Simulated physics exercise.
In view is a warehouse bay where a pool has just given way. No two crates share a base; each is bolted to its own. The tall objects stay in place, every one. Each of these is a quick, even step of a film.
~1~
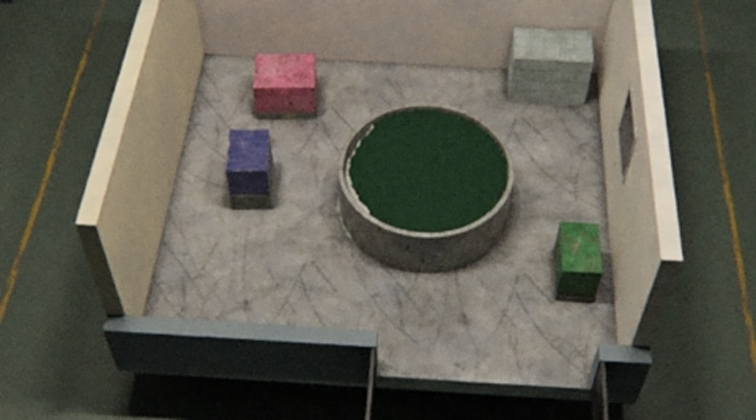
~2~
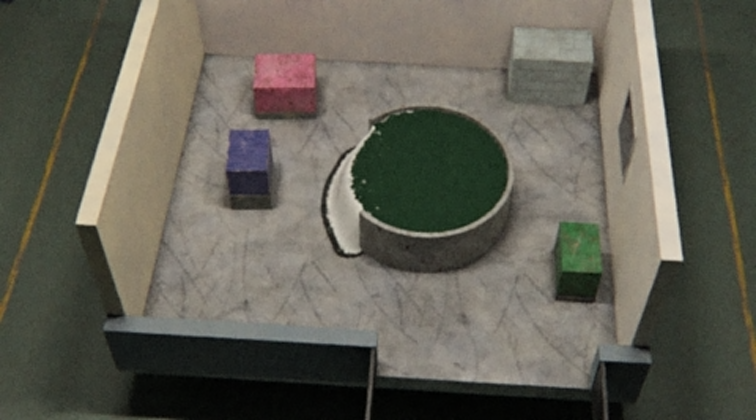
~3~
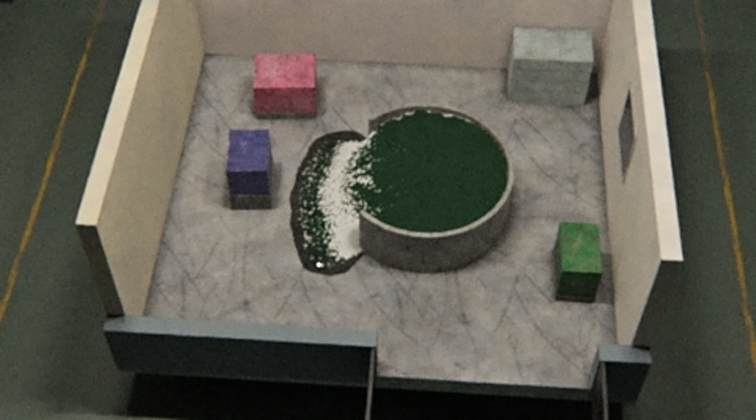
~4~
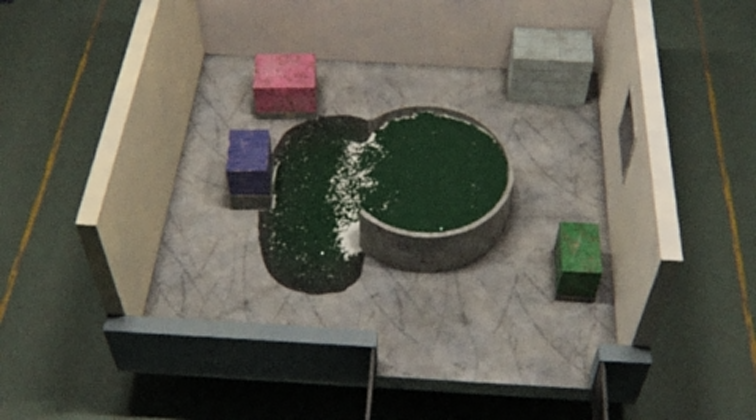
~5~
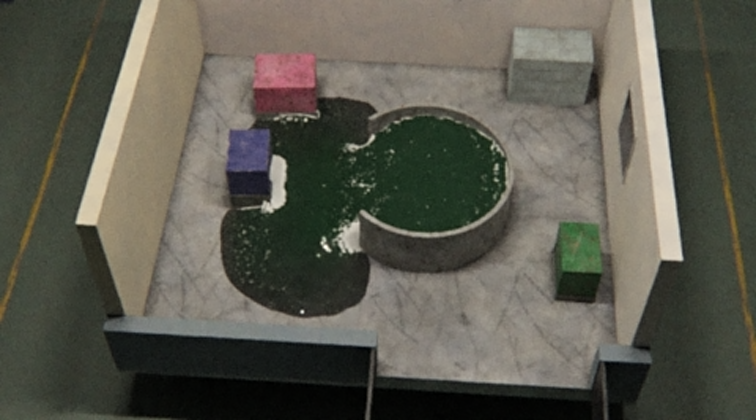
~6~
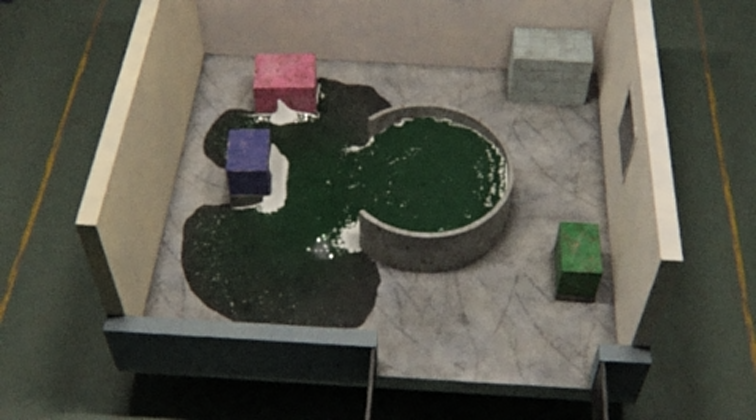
A round grey pool of dark green water stands in a walled warehouse bay, seen from high above by a camera that stays still. Pink and blue crates sit to its left, a pale grey one at the upper right and a green one at the lower right. Water bursts through the pool's left side with white foam, spreads leftward across the floor, and flows around the blue crate and against the pink one.
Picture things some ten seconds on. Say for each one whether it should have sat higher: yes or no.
Green crate - yes; blue crate - yes; pink crate - yes.
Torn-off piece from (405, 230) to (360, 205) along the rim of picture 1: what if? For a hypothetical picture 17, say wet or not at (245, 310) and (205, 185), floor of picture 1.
Point one: Reached by the flood; point two: Still bare.
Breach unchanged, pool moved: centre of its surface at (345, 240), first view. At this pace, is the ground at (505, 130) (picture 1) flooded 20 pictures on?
Untouched.
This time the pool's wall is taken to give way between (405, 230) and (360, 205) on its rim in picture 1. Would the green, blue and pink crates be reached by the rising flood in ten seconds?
Result: Green crate is left untouched, blue crate is left untouched, pink crate gets overtopped.
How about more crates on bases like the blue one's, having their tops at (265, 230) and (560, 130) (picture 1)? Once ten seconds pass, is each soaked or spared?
Going in order, the first does get wet and the second stays untouched.
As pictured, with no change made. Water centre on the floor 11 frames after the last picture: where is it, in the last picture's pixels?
My pick is pixel (309, 203).
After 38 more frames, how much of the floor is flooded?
The answer is around 100 per cent.
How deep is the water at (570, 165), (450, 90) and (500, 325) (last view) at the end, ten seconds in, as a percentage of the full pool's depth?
I'd say close to 18, 14 and 8 percent.
A moment on, water covers 40 % of the floor; the green crate not reached, the blue crate water round its plinth, the pink crate water round its plinth.
Next, water covers 50 % of the floor; the green crate not reached, the blue crate water round its plinth, the pink crate water round its plinth.
Then, water covers 75 % of the floor; the green crate not reached, the blue crate water round its plinth, the pink crate water round its plinth.
Later, water covers 100 % of the floor; the green crate water round its plinth, the blue crate water round its plinth, the pink crate water round its plinth.
In the end, water covers 100 % of the floor; the green crate was topped, the blue crate was topped, the pink crate was topped.
